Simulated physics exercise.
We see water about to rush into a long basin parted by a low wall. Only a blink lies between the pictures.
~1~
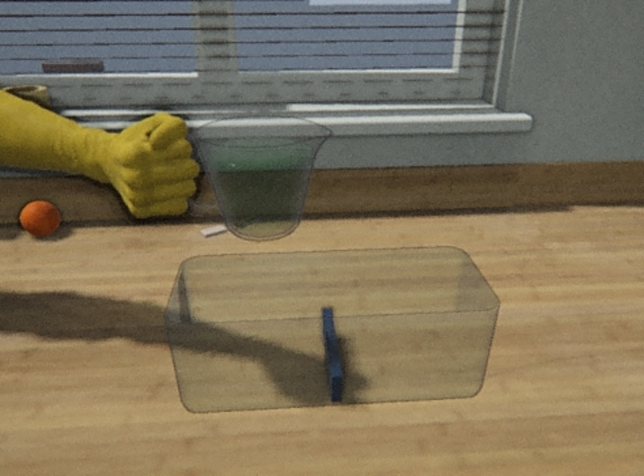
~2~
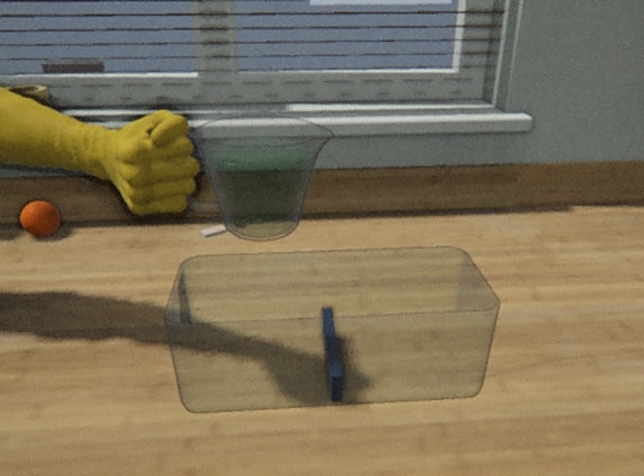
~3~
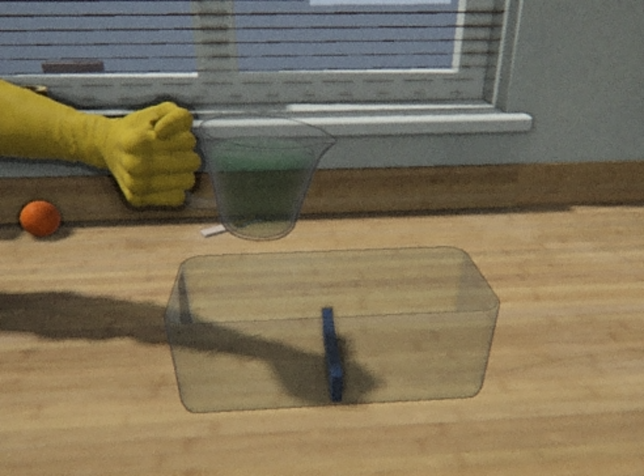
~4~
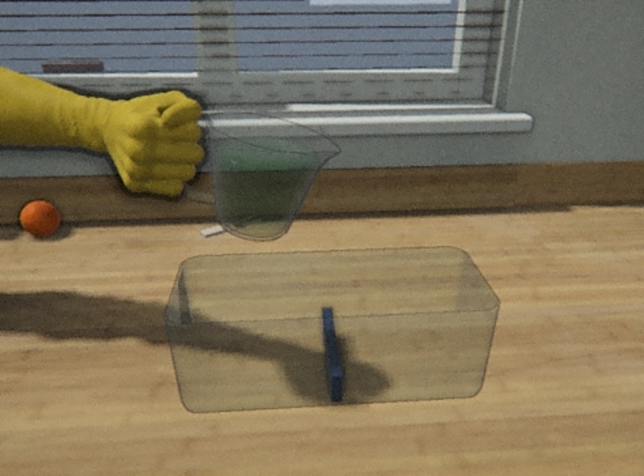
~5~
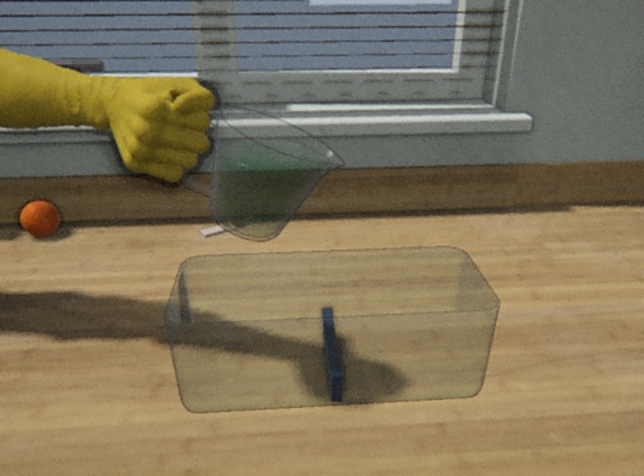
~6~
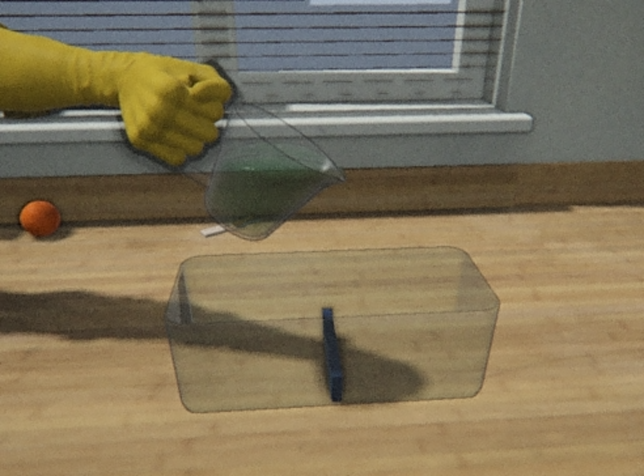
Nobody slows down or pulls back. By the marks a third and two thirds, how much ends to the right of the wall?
In the end over two thirds is right of the wall.
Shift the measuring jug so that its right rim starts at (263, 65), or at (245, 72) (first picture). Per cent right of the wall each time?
Near 35 % and 20 %.
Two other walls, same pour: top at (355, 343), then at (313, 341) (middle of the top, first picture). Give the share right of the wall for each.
The first gives 65 %, the second 90 %.
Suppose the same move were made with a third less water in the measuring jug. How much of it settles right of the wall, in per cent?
Some 95 per cent.
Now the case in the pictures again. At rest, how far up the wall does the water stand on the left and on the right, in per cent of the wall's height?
Some 0 per cent left and 60 right.
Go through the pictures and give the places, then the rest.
Tilt 0°; pouring edge (333, 131); surface from (205, 150) to (314, 147); the long basin's rim runs from (174, 289) to (481, 276); the wall's top is at (332, 340), in the first picture.
Tilt 2°; pouring edge (334, 133); surface from (207, 149) to (314, 148), in the second picture.
Tilt 6°; pouring edge (338, 139); surface from (209, 147) to (317, 150), in the third picture.
Tilt 13°; pouring edge (342, 149); surface from (213, 146) to (321, 153), in the fourth picture.
Tilt 23°; pouring edge (346, 162); surface from (219, 150) to (331, 157), in the fifth picture.
Tilt 35°; pouring edge (347, 178); surface from (217, 158) to (338, 166); 1 per cent is over the edge, in the sixth picture.
A moment on, the measuring jug is tipped on its side and 35 per cent is still to pour, 0 is left of the wall and 39 right of it.
Next, the measuring jug is tipped right over and 2 per cent is still to pour, 5 is left of the wall and 86 right of it.
Then the measuring jug is tipped right over and 0 per cent is still to pour, 7 is left of the wall and 90 right of it.
Later the measuring jug is tipped right over and 0 per cent is still to pour, 8 is left of the wall and 90 right of it.
In the end 8 per cent lies left of the wall, 90 right of it and 2 outside.
